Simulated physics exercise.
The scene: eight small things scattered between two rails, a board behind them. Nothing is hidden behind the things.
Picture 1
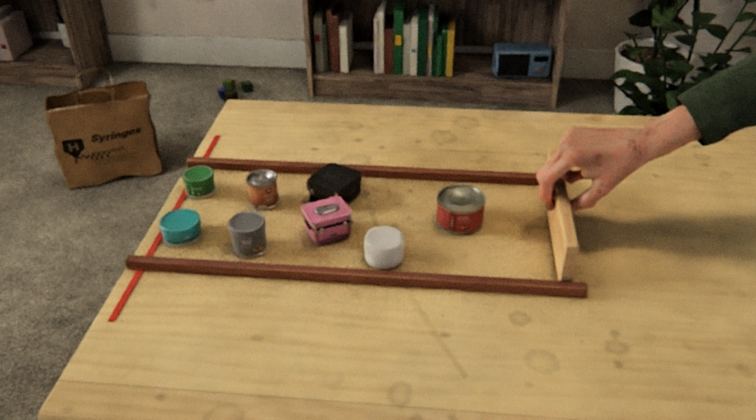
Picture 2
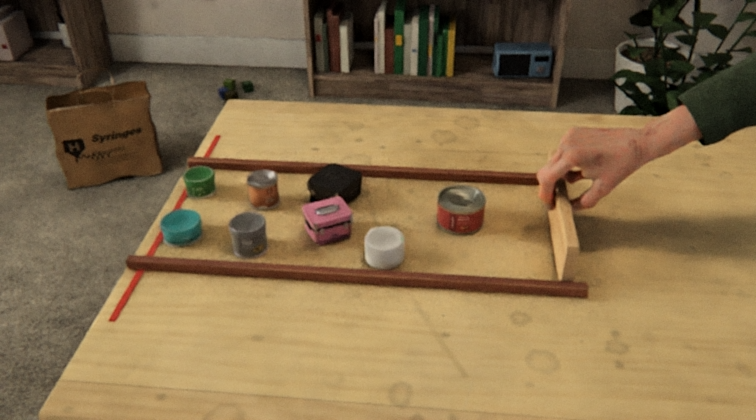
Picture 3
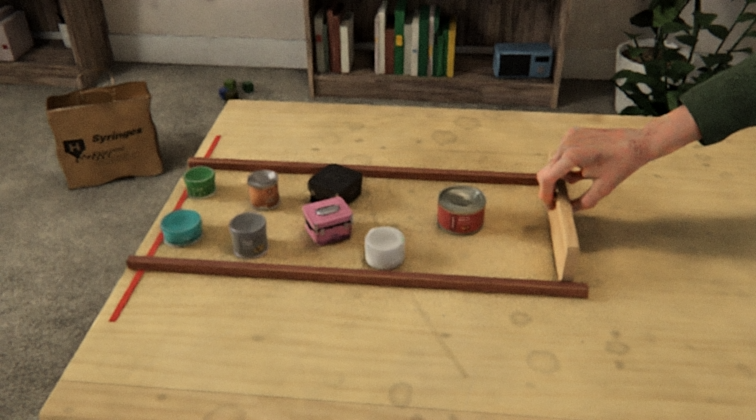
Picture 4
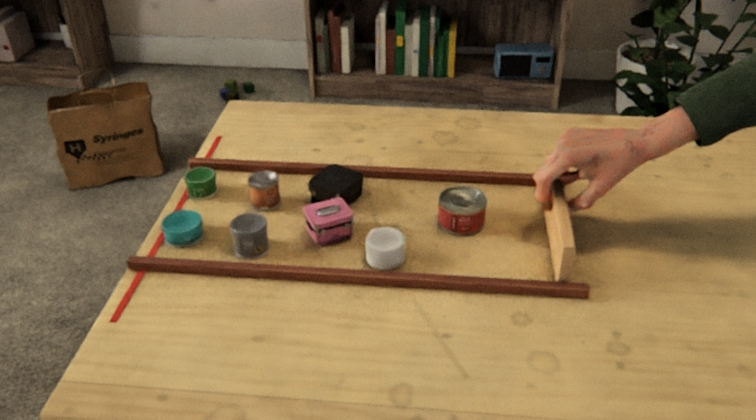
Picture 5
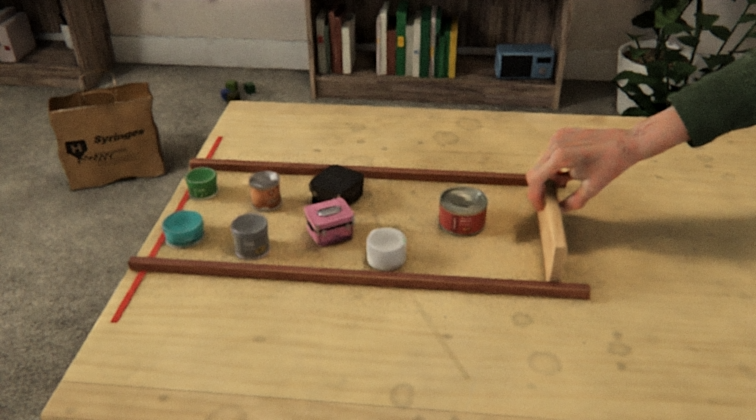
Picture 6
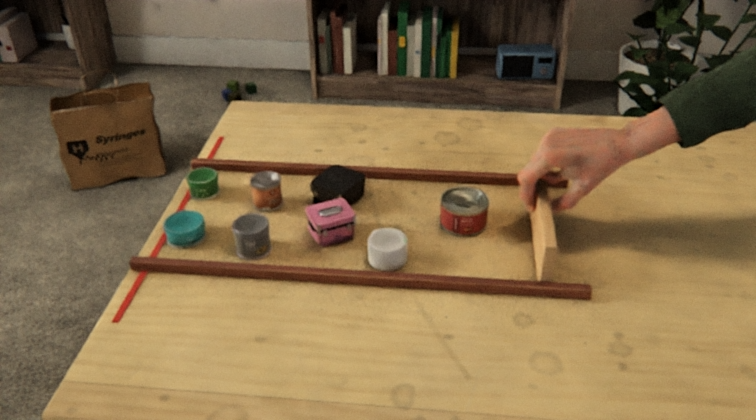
A hand holding an upright wooden board slides it a short way left between two dark rails, toward a red tin, while the tin and the other small containers scattered across the wooden table stay in place.
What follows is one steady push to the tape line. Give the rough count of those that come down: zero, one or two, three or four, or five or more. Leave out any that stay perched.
Outcome: The number that fall off is five or more.
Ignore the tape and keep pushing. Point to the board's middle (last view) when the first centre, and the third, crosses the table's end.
About (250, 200), then (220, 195).
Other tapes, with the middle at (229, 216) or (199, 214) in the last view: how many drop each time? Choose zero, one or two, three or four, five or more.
The falls would be either one or two; 5 or more.
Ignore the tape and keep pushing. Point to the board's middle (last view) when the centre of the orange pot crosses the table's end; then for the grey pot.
About (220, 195), and (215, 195) for the other.
A little later, none off yet; green tin at rest near (203, 184); turquoise tin at rest near (185, 229); orange pot at rest near (267, 192).
Next, none off yet; green tin at rest near (203, 184); turquoise tin at rest near (185, 229); orange pot shifted about its own width near (242, 187).
When it is over, the number that fall off is five or more; down, red tin, white lid, pink case, black case, grey pot, orange pot, turquoise tin and green tin.
